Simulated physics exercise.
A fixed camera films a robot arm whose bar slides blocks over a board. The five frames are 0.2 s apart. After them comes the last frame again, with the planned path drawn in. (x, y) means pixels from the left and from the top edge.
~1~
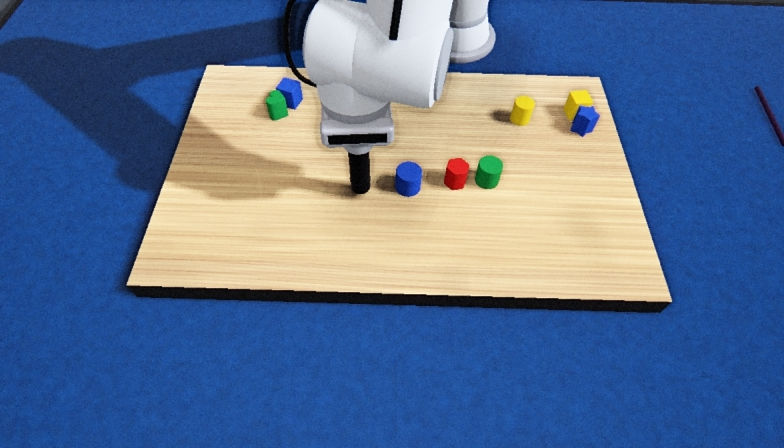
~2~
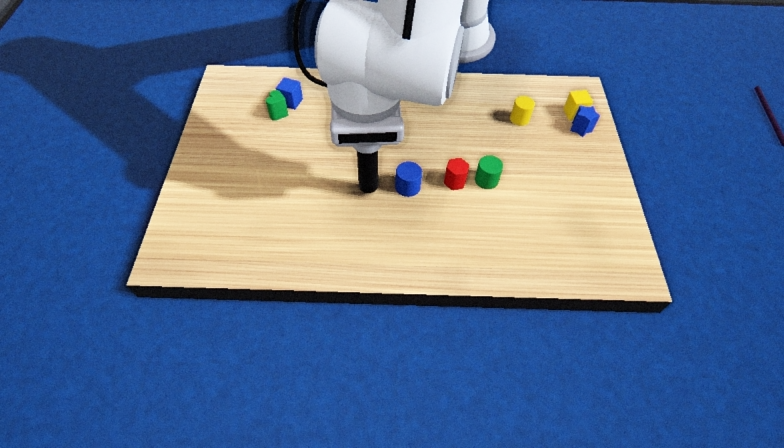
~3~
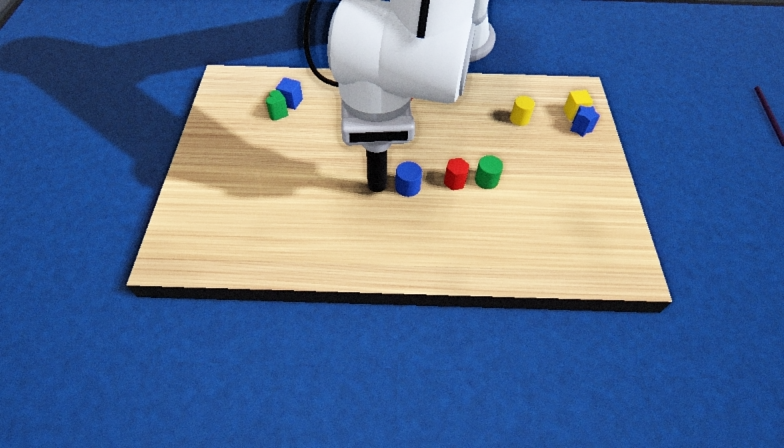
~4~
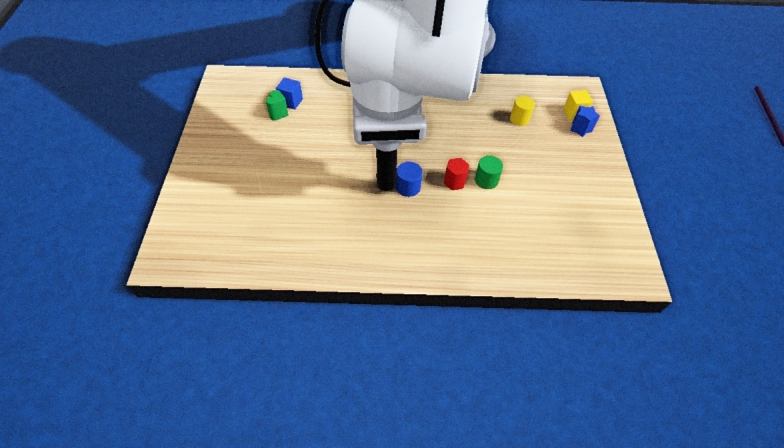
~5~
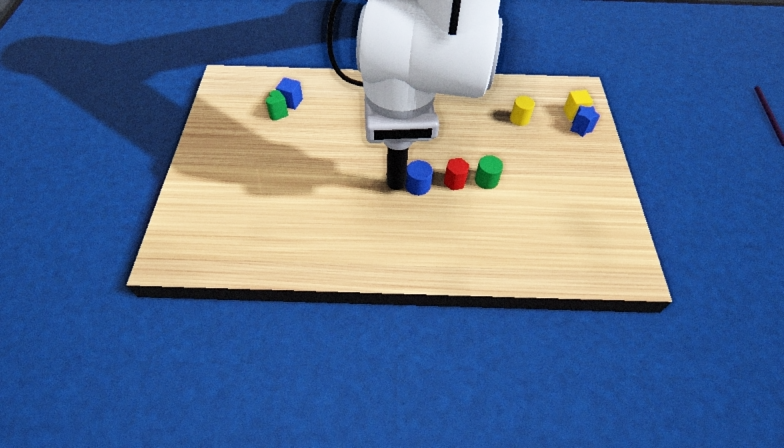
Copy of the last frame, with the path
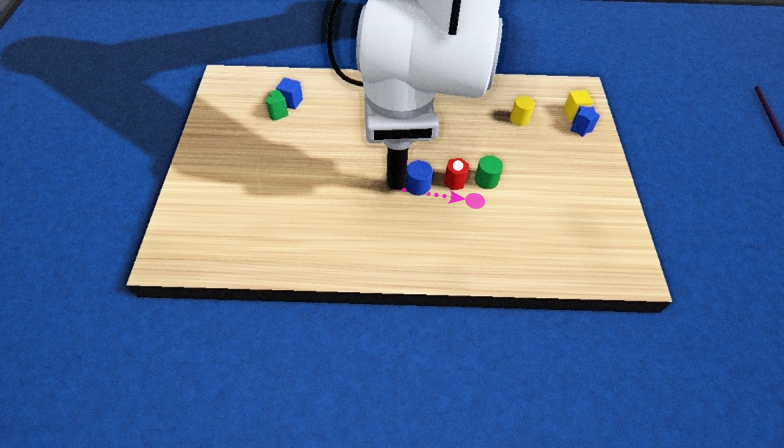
The clip shows a white robot arm moving a black bar steadily right across a wooden board with colored blocks, closing in on a blue round block and then pushing it slightly right toward a red hexagonal block.
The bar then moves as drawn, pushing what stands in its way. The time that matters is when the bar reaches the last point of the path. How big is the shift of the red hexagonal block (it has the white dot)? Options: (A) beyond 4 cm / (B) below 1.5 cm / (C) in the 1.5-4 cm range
C (in the 1.5-4 cm range)
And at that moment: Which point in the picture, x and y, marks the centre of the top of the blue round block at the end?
It will end up at (450, 163).
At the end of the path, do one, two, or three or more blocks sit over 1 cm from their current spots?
Two of them.
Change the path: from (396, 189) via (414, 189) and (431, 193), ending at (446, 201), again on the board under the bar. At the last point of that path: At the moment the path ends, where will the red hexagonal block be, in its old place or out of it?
Gets moved.
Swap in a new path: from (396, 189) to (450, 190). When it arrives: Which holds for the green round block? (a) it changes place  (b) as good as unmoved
Option a.
The drawn path runs from (396, 189) to (475, 201); the dot is on the red hexagonal block.
What follows on the original path. One third of the way, bar (423, 187); blue round block (443, 167); red hexagonal block (466, 163), turned 20° clockwise.
Two thirds of the way, bar (450, 191); blue round block (450, 163); red hexagonal block (473, 158), turned 65° clockwise; green round block (495, 164).
At the end, bar (477, 195); blue round block (450, 163); red hexagonal block (473, 158), turned 65° clockwise; green round block (495, 164).
